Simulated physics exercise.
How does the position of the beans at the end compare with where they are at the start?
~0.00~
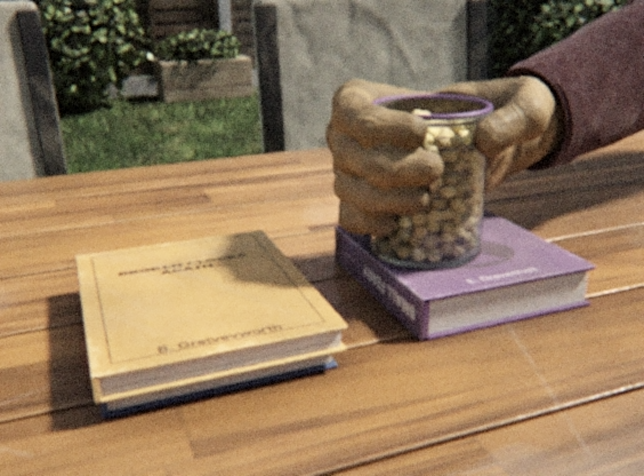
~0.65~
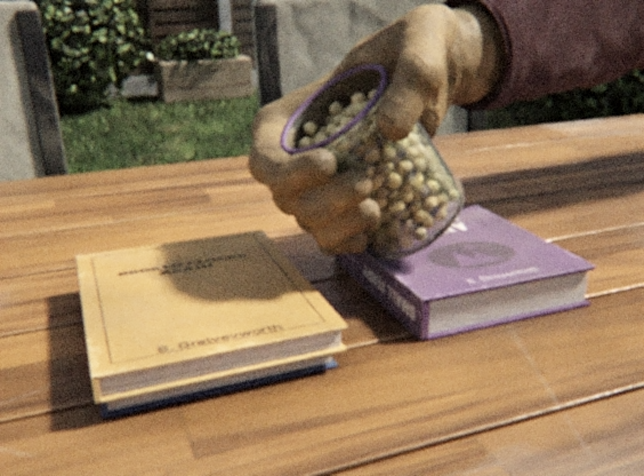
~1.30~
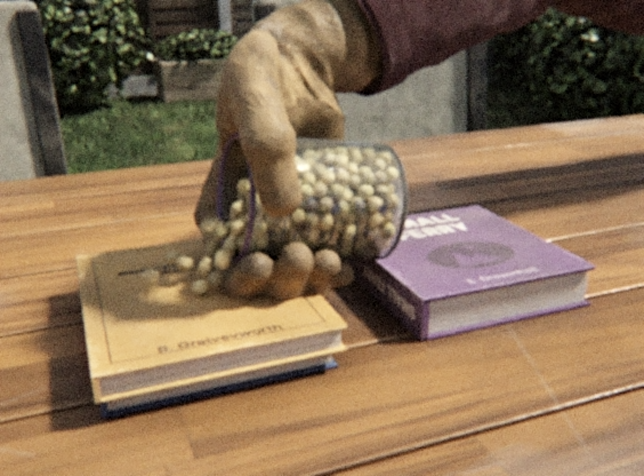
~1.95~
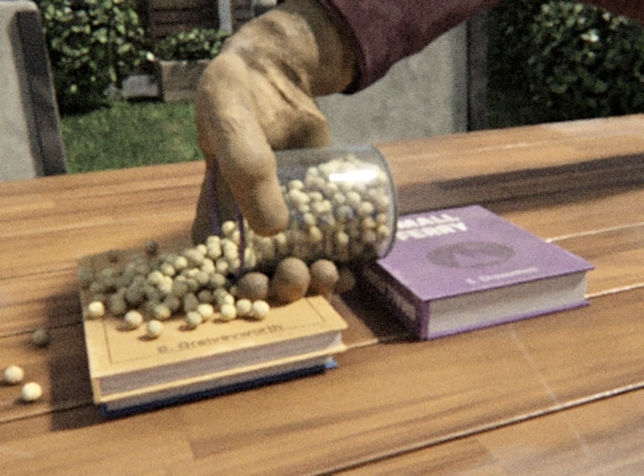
At the start the beans are all in the upright container on the purple book. By the end they are farther left and lower, with some spread over the yellow book, a few on the table, and the rest in the container lying on its side.
